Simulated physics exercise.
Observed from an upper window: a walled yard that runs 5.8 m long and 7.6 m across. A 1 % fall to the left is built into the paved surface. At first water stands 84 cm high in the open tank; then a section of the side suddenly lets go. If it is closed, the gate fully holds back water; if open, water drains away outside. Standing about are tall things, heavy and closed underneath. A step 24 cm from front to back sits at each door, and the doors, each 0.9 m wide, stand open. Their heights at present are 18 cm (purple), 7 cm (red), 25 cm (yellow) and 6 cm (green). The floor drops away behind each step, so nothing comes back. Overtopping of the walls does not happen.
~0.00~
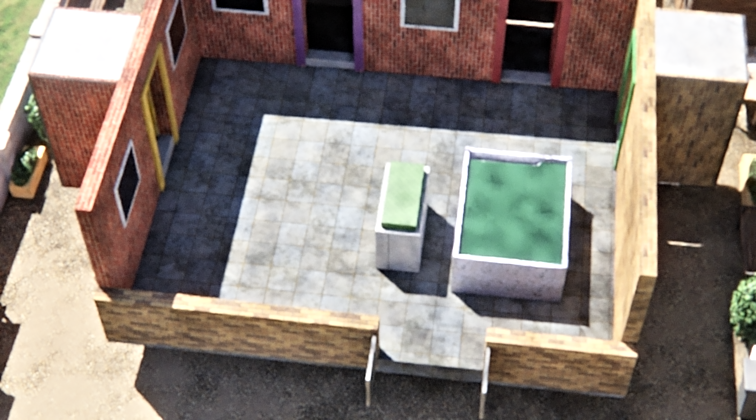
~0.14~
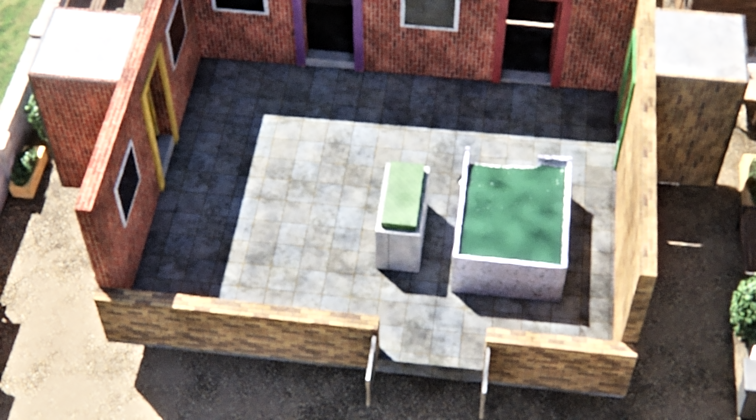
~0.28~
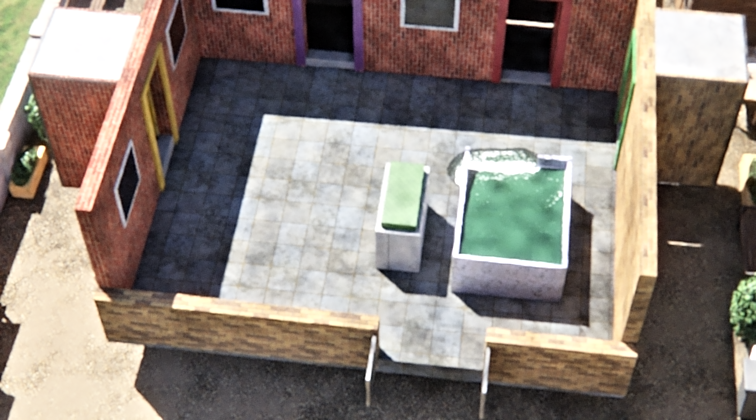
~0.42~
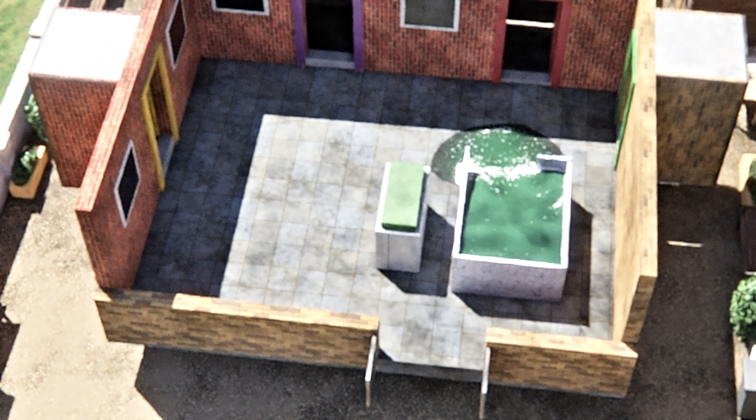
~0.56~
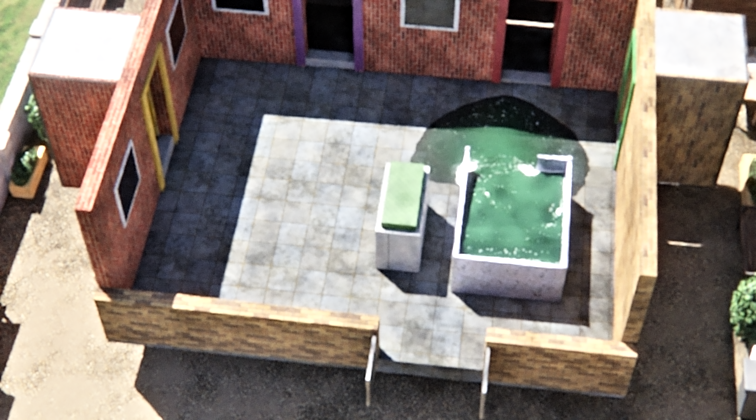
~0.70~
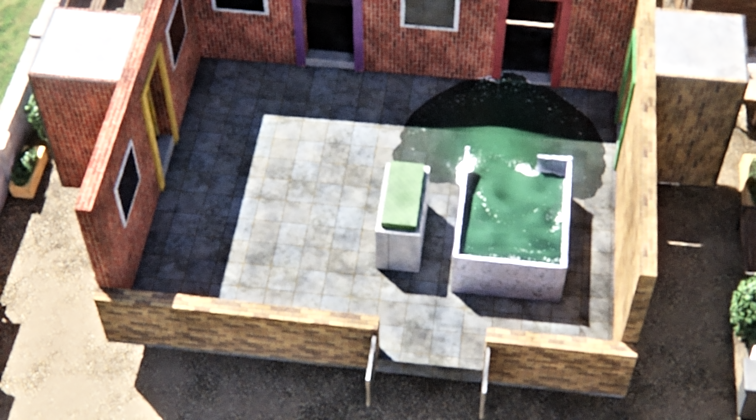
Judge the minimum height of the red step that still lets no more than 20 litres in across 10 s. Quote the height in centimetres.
My estimate is 35 cm.
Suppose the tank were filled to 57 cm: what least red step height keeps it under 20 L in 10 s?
It would take a step of about 22 cm.
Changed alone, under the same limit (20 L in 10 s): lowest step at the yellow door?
Yellow: Roughly 7.0 cm.
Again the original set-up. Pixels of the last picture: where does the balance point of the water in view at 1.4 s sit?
I'd put it close to (503, 191).
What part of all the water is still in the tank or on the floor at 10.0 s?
Something like 78 per cent of it remains.
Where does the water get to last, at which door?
I'd say the yellow one.
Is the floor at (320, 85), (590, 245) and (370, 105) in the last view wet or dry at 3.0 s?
Listed order - soaked through, unwetted, soaked through.
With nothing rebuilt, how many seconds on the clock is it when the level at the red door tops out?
2.2 s.
After 1.4 s water covers 25 % of the floor, deepest (42 cm) near (496, 183); 21 cm at the red door, 108 litres in over its 7 cm step.
After 3.0 s water covers 40 % of the floor, deepest (30 cm) near (211, 59); 25 cm at the red door, 403 litres in over its 7 cm step.
After 10.0 s water covers 90 % of the floor, deepest (13 cm) near (124, 319); 6 cm at the red door, 576 litres in over its 7 cm step.
At the red door as built, the water arrived by 0.7 s and peaked near 30 cm at 2.2 s.
With a step of 31 cm, 45 litres would have come in within the 10 s; with 42.5 cm, 1 litre. So under 20 litres takes about 35 cm.
